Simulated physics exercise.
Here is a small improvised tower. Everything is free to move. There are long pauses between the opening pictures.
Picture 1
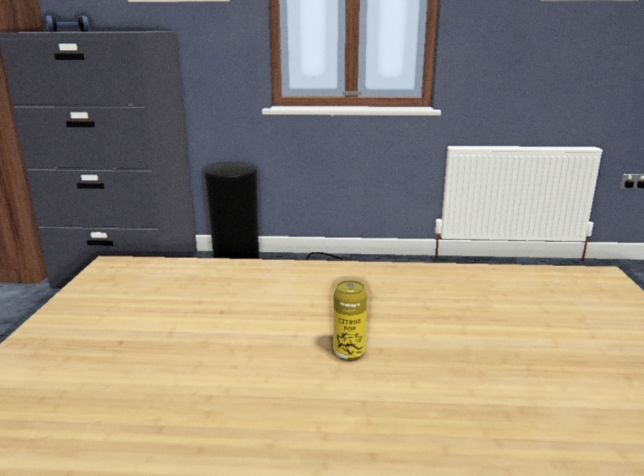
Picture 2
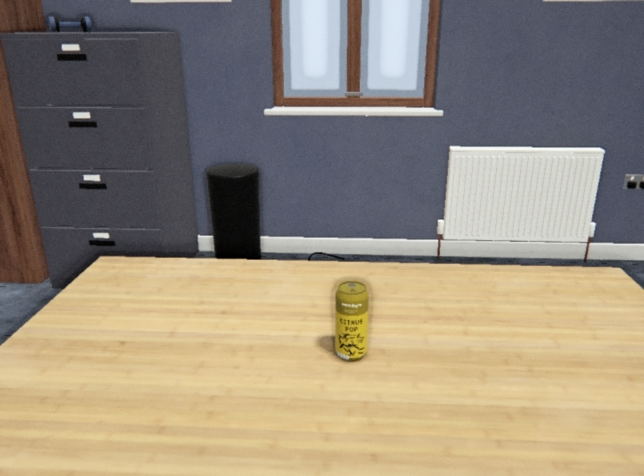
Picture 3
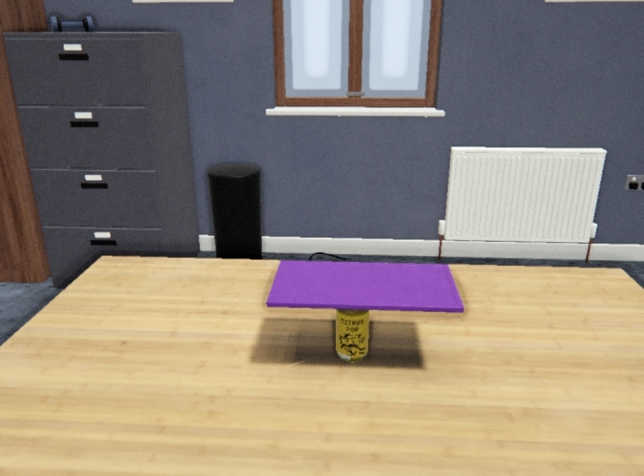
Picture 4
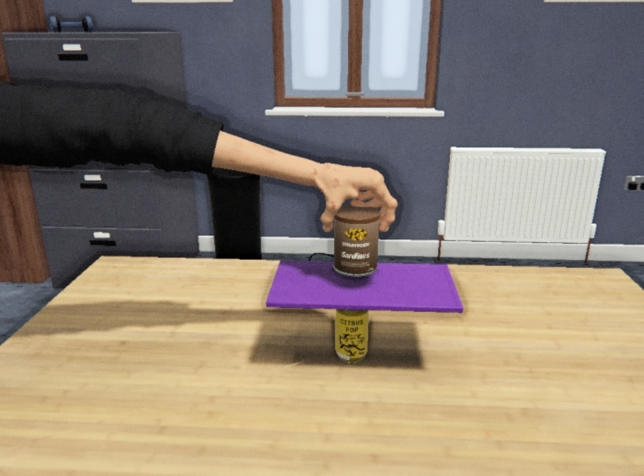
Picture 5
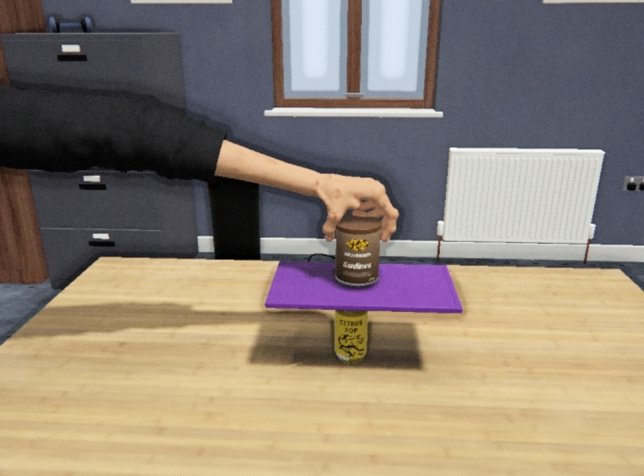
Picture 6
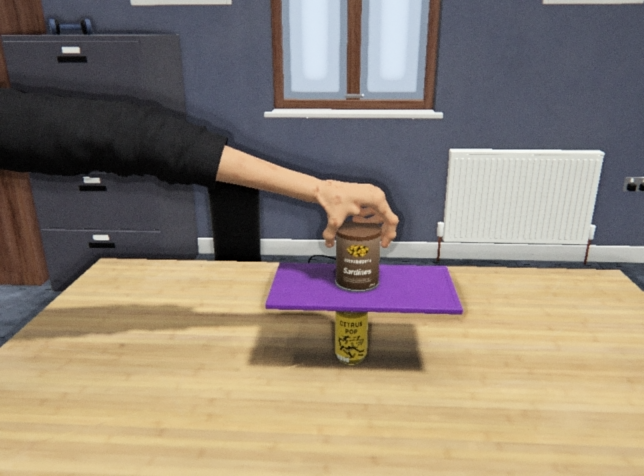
A yellow drink can stands on a pale wooden table, seen from slightly above by a still camera, in a room with dark blue walls. Behind it are grey drawers and a black cylinder at left, a window, and a white radiator at right. A flat purple board appears on the can, then a dark-sleeved arm from the left lowers a brown tin onto it.
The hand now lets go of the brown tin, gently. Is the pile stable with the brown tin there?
The stack stays up.
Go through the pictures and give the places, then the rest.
In the first frame, the last thing is not in view yet.
In the second frame, the last thing is not in view yet.
In the third frame, the last thing is not in view yet; purple lid (364, 284).
In the fourth frame, still above its spot; brown tin (356, 240); purple lid (363, 284).
In the fifth frame, still above its spot; brown tin (358, 250); purple lid (362, 285).
In the sixth frame, in place under the hand; brown tin (358, 256); purple lid (363, 286).
Then, 0.20 s past the last view, nothing moves.
Then, 0.50 s past the last view, brown tin resting near (358, 256).
Finally, all 3 still in place. Final places as the last picture's camera would see them, brown tin near (358, 256). The stack keeps its balance.
